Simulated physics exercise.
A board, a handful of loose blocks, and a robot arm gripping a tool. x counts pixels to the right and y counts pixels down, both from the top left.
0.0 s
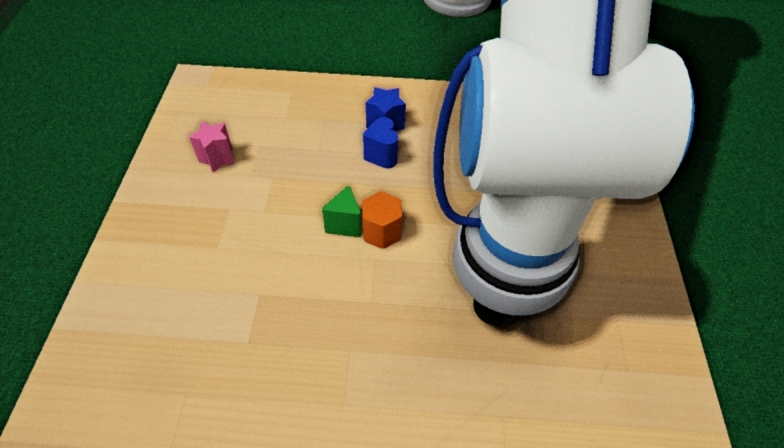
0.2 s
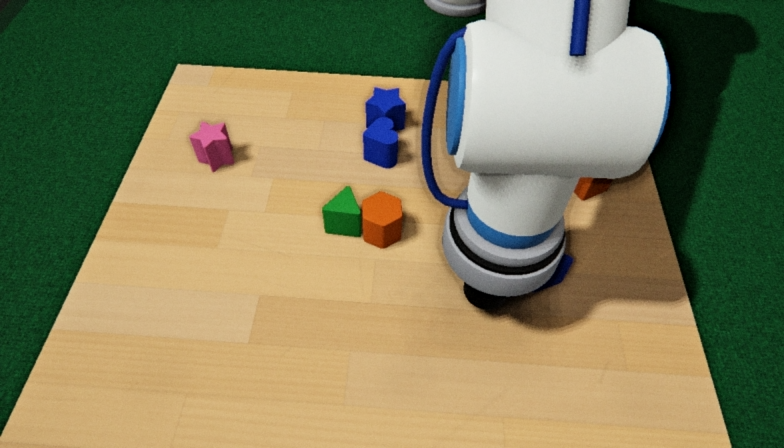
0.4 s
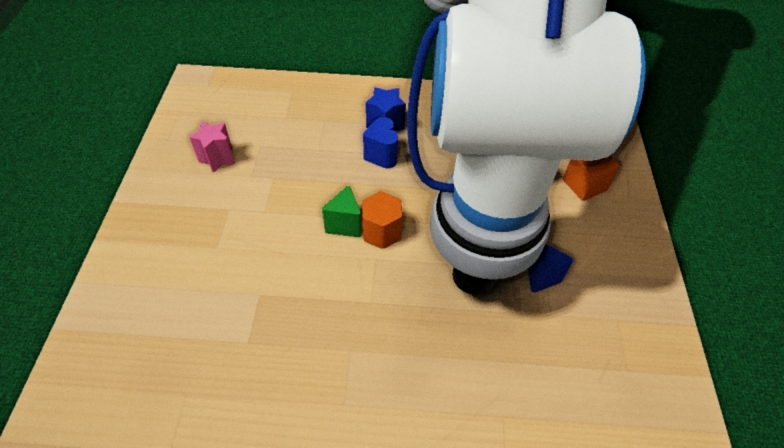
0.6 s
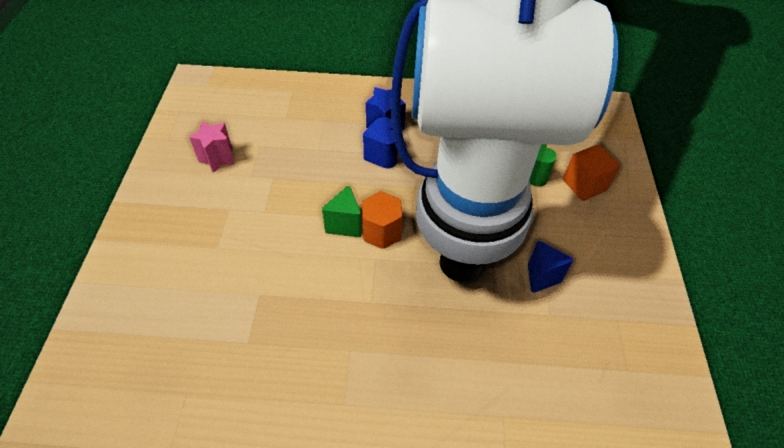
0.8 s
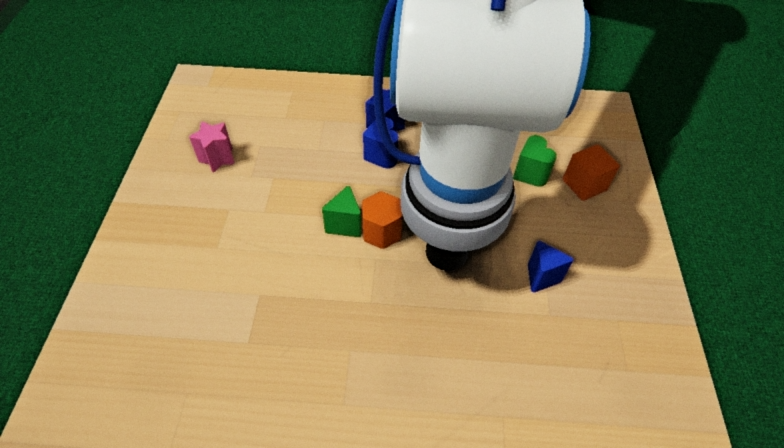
On a wooden tabletop, a white robot arm moved steadily left and slightly away from the viewer, uncovering more blocks on the right and drawing near the orange hexagon, while the blocks stayed still.
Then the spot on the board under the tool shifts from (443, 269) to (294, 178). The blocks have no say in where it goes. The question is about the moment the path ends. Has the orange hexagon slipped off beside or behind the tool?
No, I don't think so.
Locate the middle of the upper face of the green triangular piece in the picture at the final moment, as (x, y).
Just about (286, 195).
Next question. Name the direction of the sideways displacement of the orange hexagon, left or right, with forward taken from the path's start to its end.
That's a shift to the left.
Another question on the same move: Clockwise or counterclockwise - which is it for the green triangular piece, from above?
The sense of turning is anti-clockwise.
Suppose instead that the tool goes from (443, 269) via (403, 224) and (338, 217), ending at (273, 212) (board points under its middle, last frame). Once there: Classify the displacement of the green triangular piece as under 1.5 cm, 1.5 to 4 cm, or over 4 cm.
Movement: Over 4 cm.
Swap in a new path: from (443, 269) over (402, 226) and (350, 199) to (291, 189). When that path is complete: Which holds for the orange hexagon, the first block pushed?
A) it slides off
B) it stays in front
That would be A.
What follows on the original path. One third of the way, tool at (390, 219); green triangular piece at (323, 198); orange hexagon at (357, 195), turned 20° anticlockwise.
Two thirds of the way, tool at (339, 189); green triangular piece at (287, 195), turned 35° anticlockwise; orange hexagon at (302, 171), turned 50° anticlockwise.
At the end, tool at (291, 161); green triangular piece at (286, 195), turned 40° anticlockwise; orange hexagon at (252, 150), turned 65° anticlockwise; blue heart block still.
